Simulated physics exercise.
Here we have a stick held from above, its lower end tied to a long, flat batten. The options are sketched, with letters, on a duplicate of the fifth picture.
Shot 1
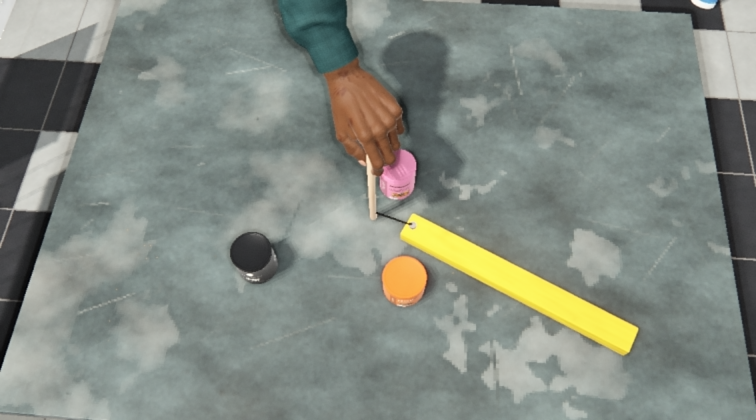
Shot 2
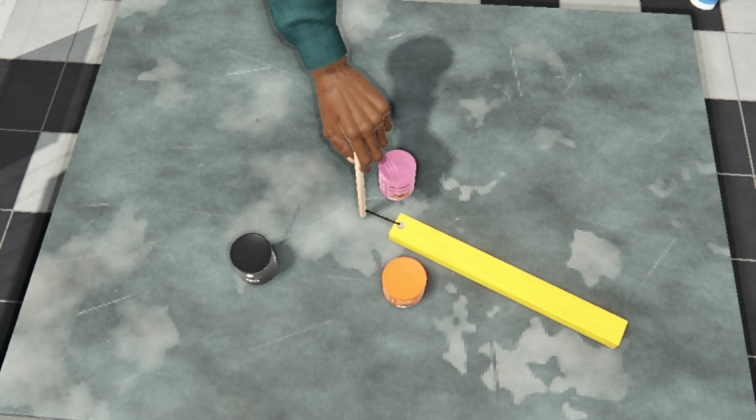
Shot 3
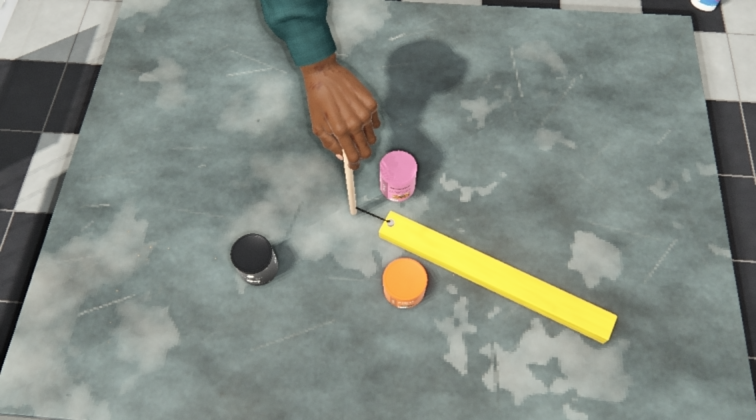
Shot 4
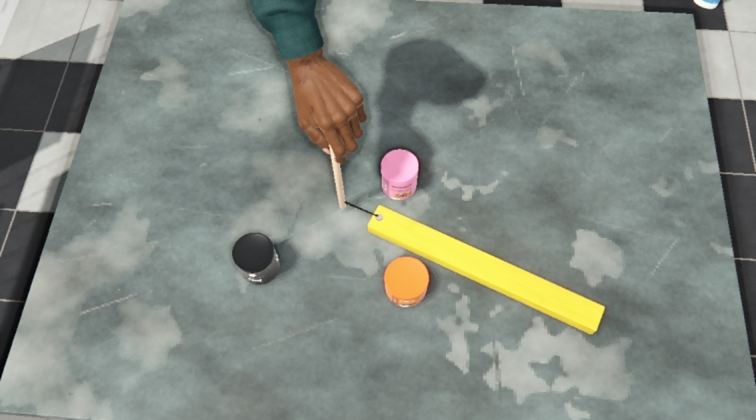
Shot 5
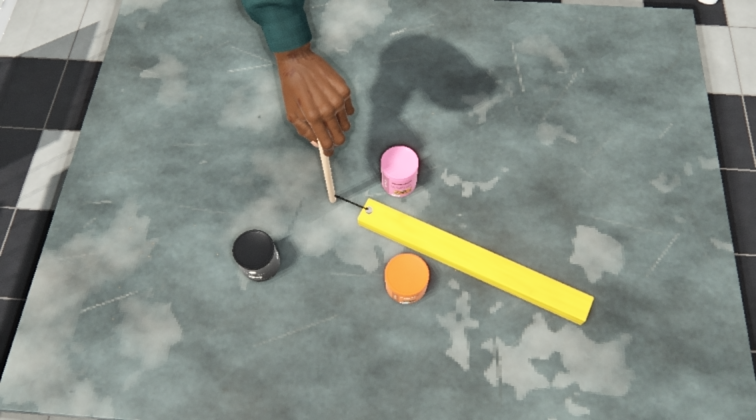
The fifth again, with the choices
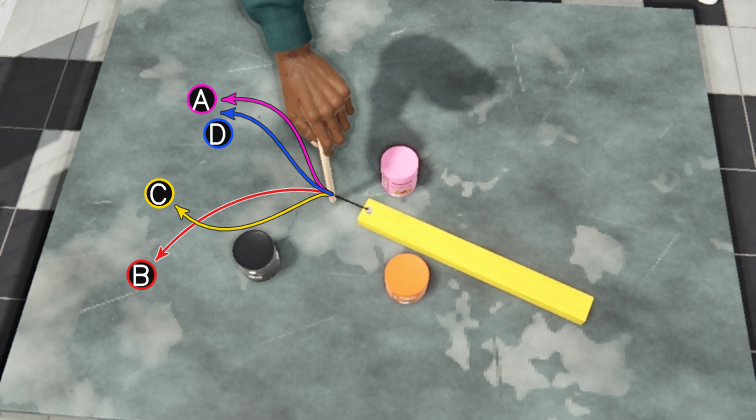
The clip opens on a hand in a green sleeve holding a stick, its lower end tied to a long yellow batten, among pink, black and orange containers on a mottled surface. The hand moves steadily left and slightly up, and the batten slides along the same way while the containers stay put.
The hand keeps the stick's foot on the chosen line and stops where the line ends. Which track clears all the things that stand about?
Take D.
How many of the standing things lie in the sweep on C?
Two.
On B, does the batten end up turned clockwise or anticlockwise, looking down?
On that path, anticlockwise.
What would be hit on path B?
It meets the black jar.
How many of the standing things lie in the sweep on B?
It touches one.
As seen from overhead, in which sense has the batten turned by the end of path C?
Anticlockwise.
On the marked copy, A from (332, 194) via (291, 124) to (223, 99); B from (332, 194) via (237, 201) to (156, 260); C from (332, 194) via (252, 225) to (176, 206); D from (332, 194) via (278, 142) to (222, 113).
Following D. Soon after the start, foot of the stick (293, 163), middle of the batten (422, 232).
Later, foot of the stick (262, 127), middle of the batten (378, 202).
In the end, foot of the stick (222, 114), middle of the batten (340, 180); nothing has been touched.
As for the rest, A meets the pink jar; B meets the black jar; C meets the black jar and orange tub.
